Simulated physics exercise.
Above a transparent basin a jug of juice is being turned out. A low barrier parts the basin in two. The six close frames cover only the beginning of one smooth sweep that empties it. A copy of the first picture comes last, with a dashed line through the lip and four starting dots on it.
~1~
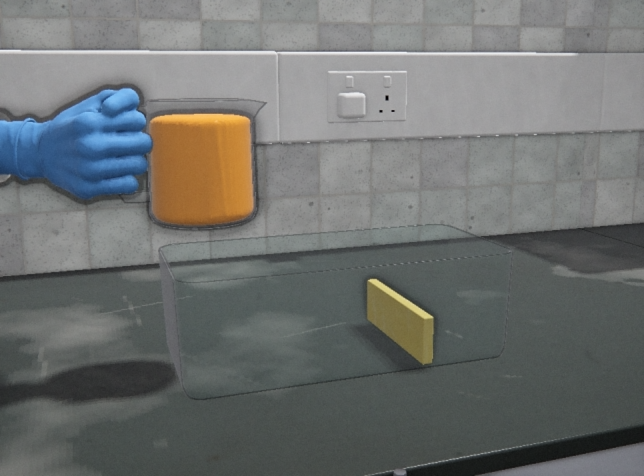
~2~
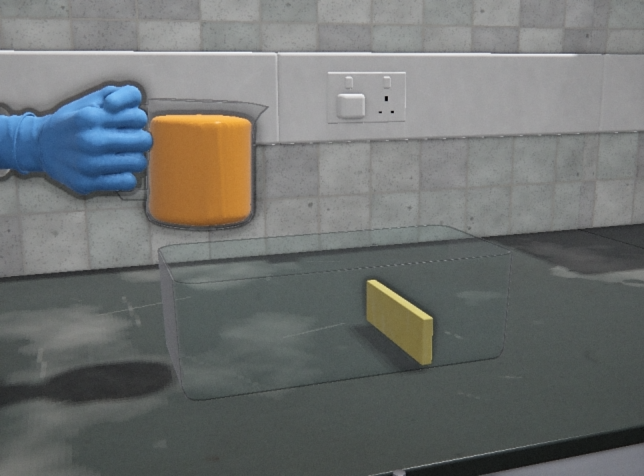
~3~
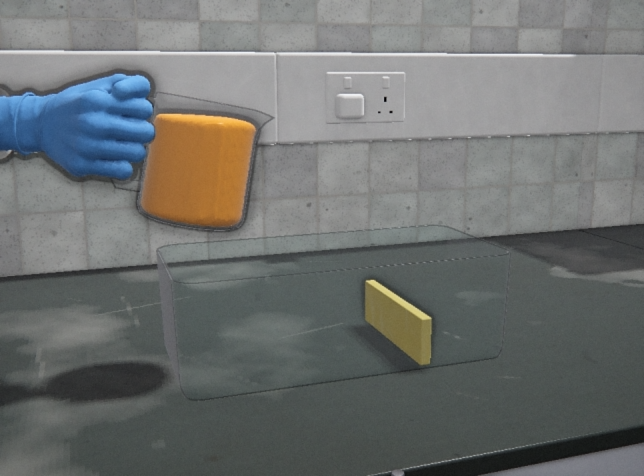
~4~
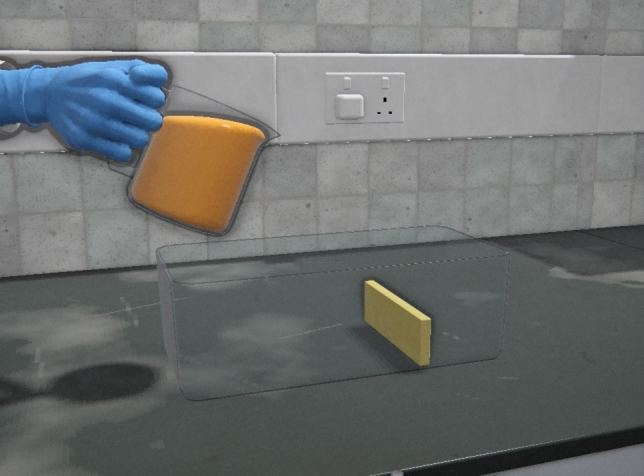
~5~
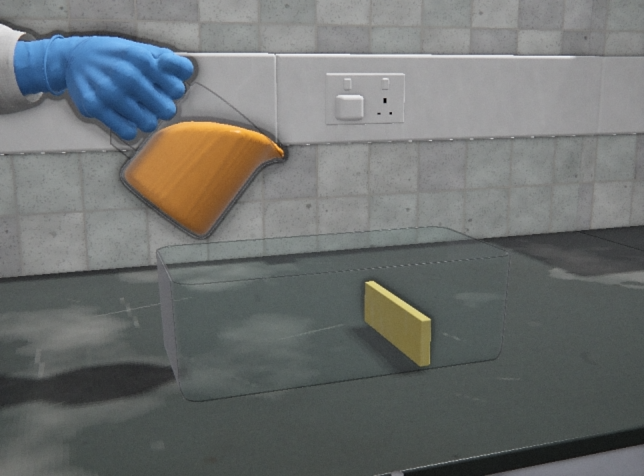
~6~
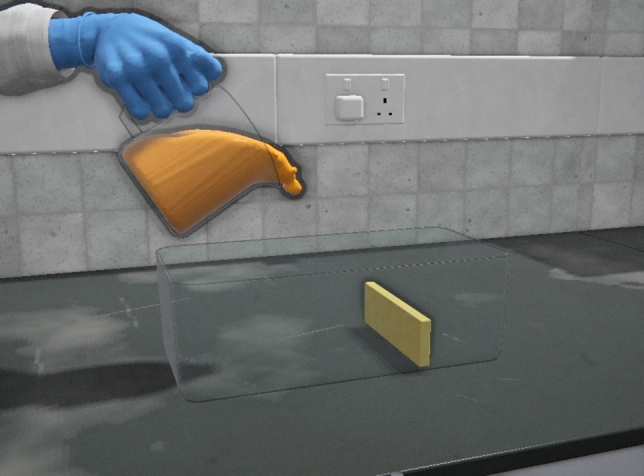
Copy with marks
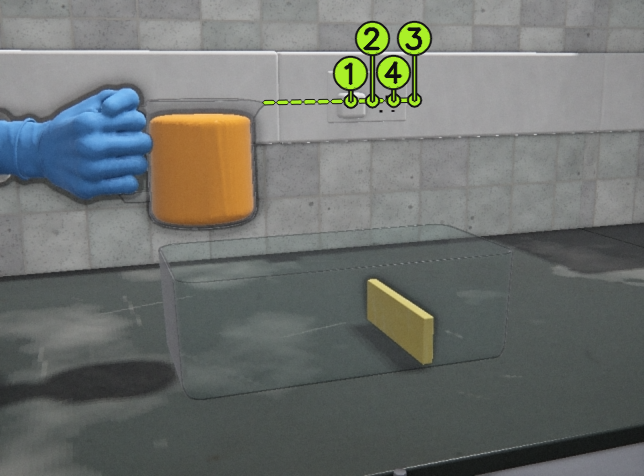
In the video, a blue-gloved hand holds a jug of orange juice above a transparent basin with a low yellow barrier inside, then tilts the jug steadily to the right until juice passes over its lip.
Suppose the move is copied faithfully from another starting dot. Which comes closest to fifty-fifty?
Place 2.
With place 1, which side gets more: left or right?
The left one.
On the marked copy, 1 at (350, 101); 2 at (372, 100); 3 at (414, 100); 4 at (393, 100).
Choosing 1, about 78 % ends left of the wall and 19 % right of it; 3 % is lost outside.
Choosing 2, about 47 % ends left of the wall and 49 % right of it; 4 % is lost outside.
Choosing 3, about 27 % ends left of the wall and 69 % right of it; 4 % is lost outside.
Choosing 4, about 22 % ends left of the wall and 74 % right of it; 4 % is lost outside.
